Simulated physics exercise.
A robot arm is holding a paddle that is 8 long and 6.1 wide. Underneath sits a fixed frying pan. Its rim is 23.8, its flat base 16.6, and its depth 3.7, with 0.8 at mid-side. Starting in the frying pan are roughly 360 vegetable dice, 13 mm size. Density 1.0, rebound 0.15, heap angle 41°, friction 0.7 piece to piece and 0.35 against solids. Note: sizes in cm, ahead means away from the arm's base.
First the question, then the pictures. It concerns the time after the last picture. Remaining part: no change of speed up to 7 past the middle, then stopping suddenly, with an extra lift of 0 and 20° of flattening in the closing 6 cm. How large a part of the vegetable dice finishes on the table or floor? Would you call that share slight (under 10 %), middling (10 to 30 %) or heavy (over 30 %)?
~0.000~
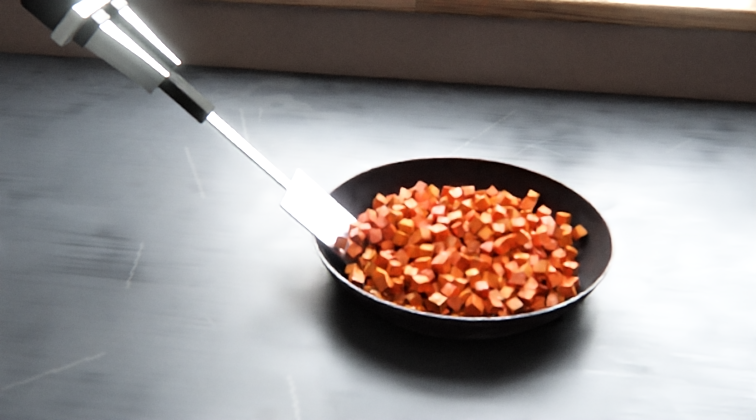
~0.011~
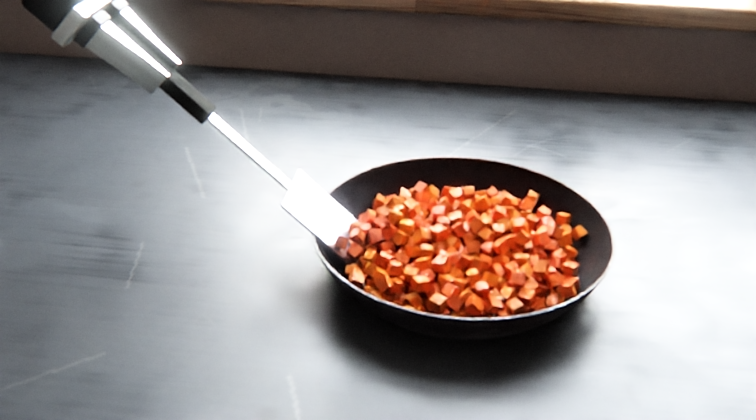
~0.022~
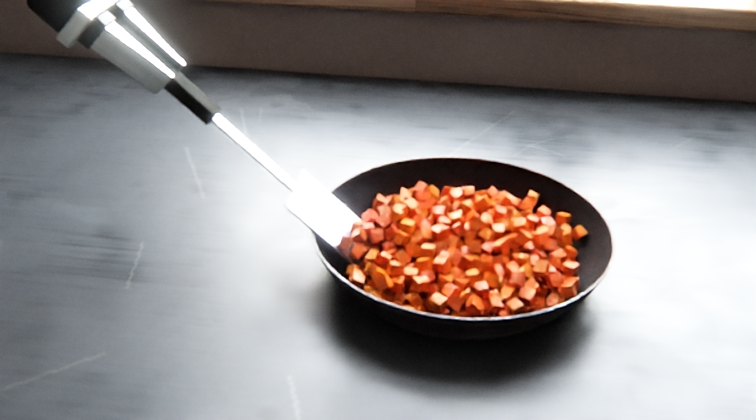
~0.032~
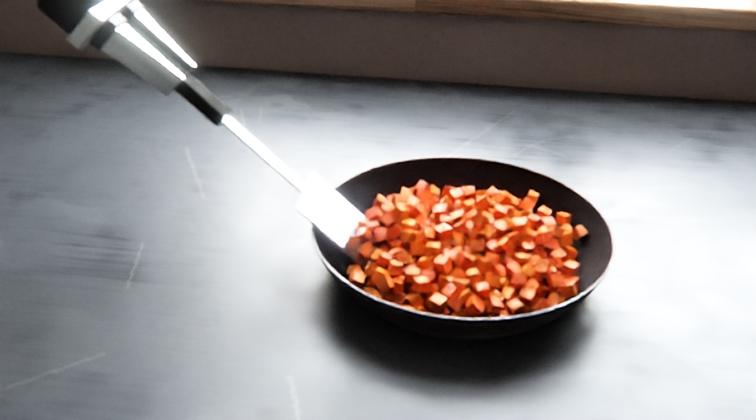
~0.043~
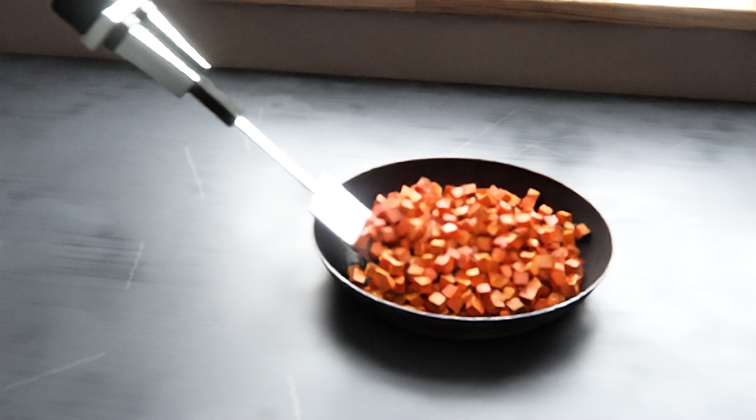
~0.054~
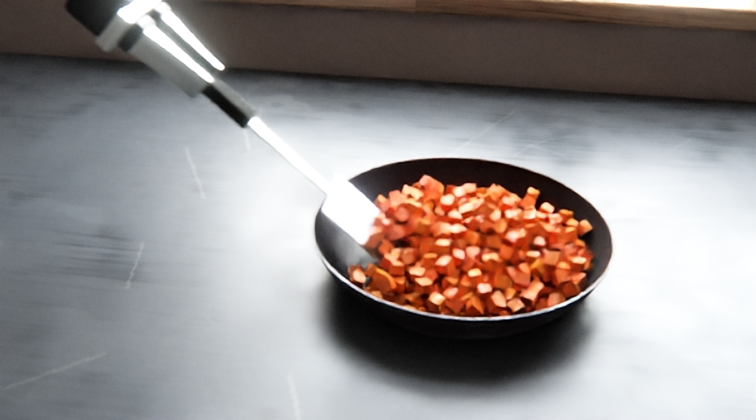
It is slight.
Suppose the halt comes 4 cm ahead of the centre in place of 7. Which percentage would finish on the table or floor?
That would be something like 0 in a hundred.
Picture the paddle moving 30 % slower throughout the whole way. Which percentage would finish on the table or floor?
Then roughly 5 percent.
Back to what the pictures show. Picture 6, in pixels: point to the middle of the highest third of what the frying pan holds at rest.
You'll find it at about (544, 233).
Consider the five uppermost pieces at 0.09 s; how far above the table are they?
5 cm.
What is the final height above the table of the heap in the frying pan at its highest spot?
Roughly 6.0 cm.
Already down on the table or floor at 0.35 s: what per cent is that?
5 %.
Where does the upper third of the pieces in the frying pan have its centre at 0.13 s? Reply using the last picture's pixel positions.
(514, 234).
By 0.09 s, sloping 43°, highest piece 6 above the table; 359 in the frying pan.
By 0.13 s, sloping 36°, highest piece 6 above the table; 359 in the frying pan.
By 0.35 s, sloping 23°, highest piece 5 above the table; 344 in the frying pan, 15 on the table or floor.
By 1.40 s, sloping 23°, highest piece 5 above the table; 344 in the frying pan, 15 on the table or floor.
Final count, 344 in the frying pan, 15 on the table or floor. That is 4 % on the table or floor.
